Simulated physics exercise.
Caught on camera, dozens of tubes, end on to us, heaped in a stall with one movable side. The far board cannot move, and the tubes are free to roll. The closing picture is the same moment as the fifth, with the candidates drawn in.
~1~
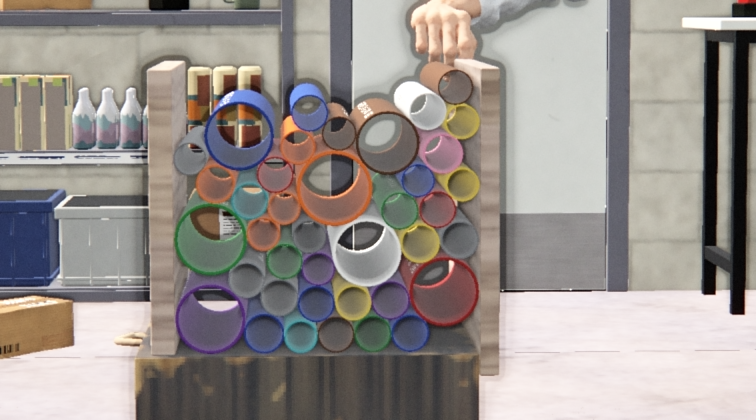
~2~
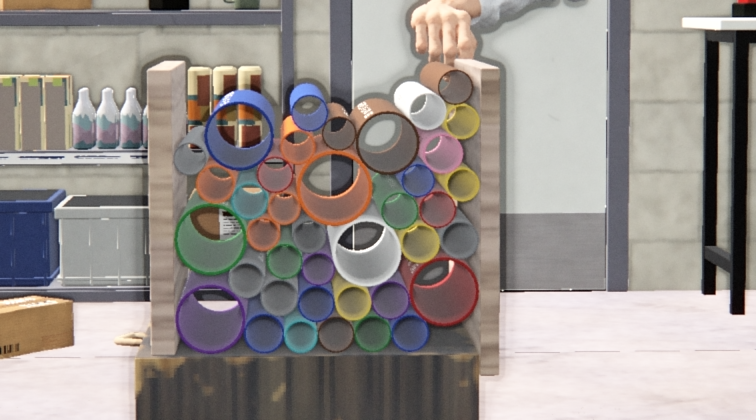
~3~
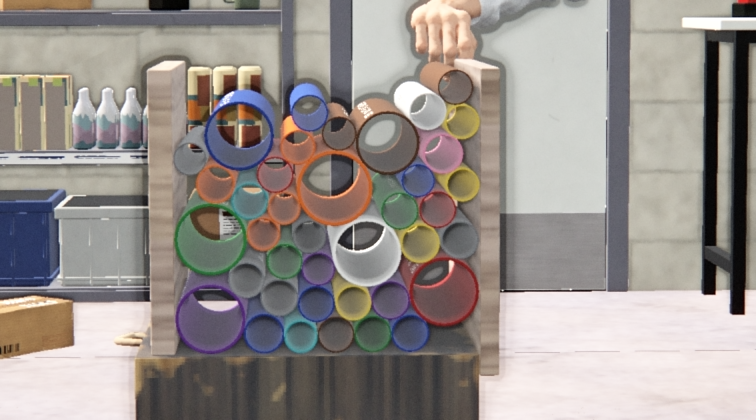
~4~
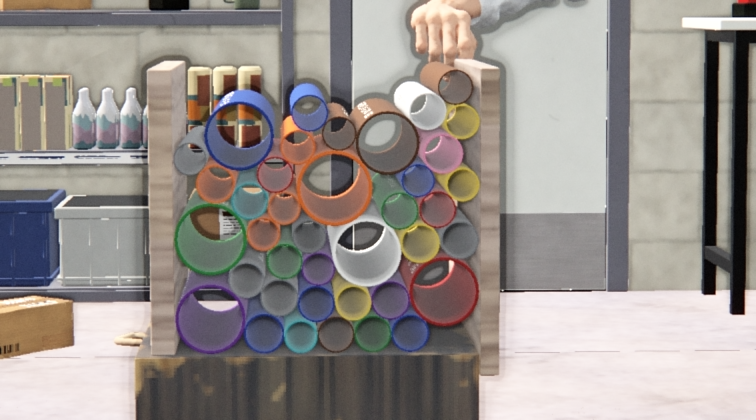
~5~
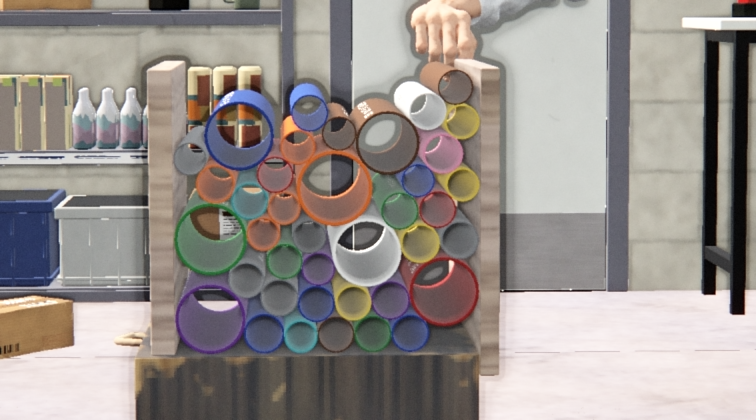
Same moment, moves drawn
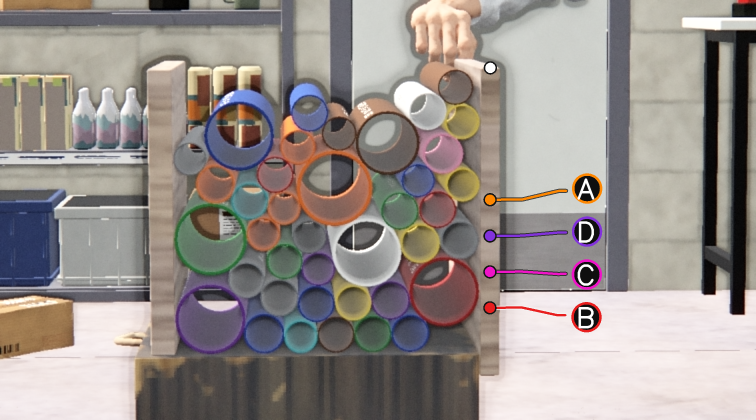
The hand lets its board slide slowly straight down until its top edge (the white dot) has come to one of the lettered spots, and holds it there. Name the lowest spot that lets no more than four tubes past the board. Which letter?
Lower it to A and no more.
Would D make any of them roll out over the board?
Yes, at D.
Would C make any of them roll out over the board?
Yes.
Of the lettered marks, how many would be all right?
One of the four.
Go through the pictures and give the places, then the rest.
In the first frame, a green tube (400, 211); an orange tube (284, 208); an orange tube (215, 184).
In the second frame, an orange tube (215, 184); an orange tube (298, 147).
In the third frame, side board (472, 204); a purple tube (211, 319).
In the fourth frame, a blue tube (410, 332); a grey tube (279, 297).
In the fifth frame, a grey tube (246, 279); a green tube (400, 211); an orange tube (284, 208).
On the marked copy, A at (490, 200); B at (490, 308); C at (490, 272); D at (490, 236); the white dot at (490, 68).
Taking A. A third of the way, top of the board (480, 131).
Two thirds of the way, top of the board (479, 199).
When it is over, top of the board (479, 199), two out over the board.
As for the rest, B more than four out over the board; C more than four out over the board; D five out over the board.
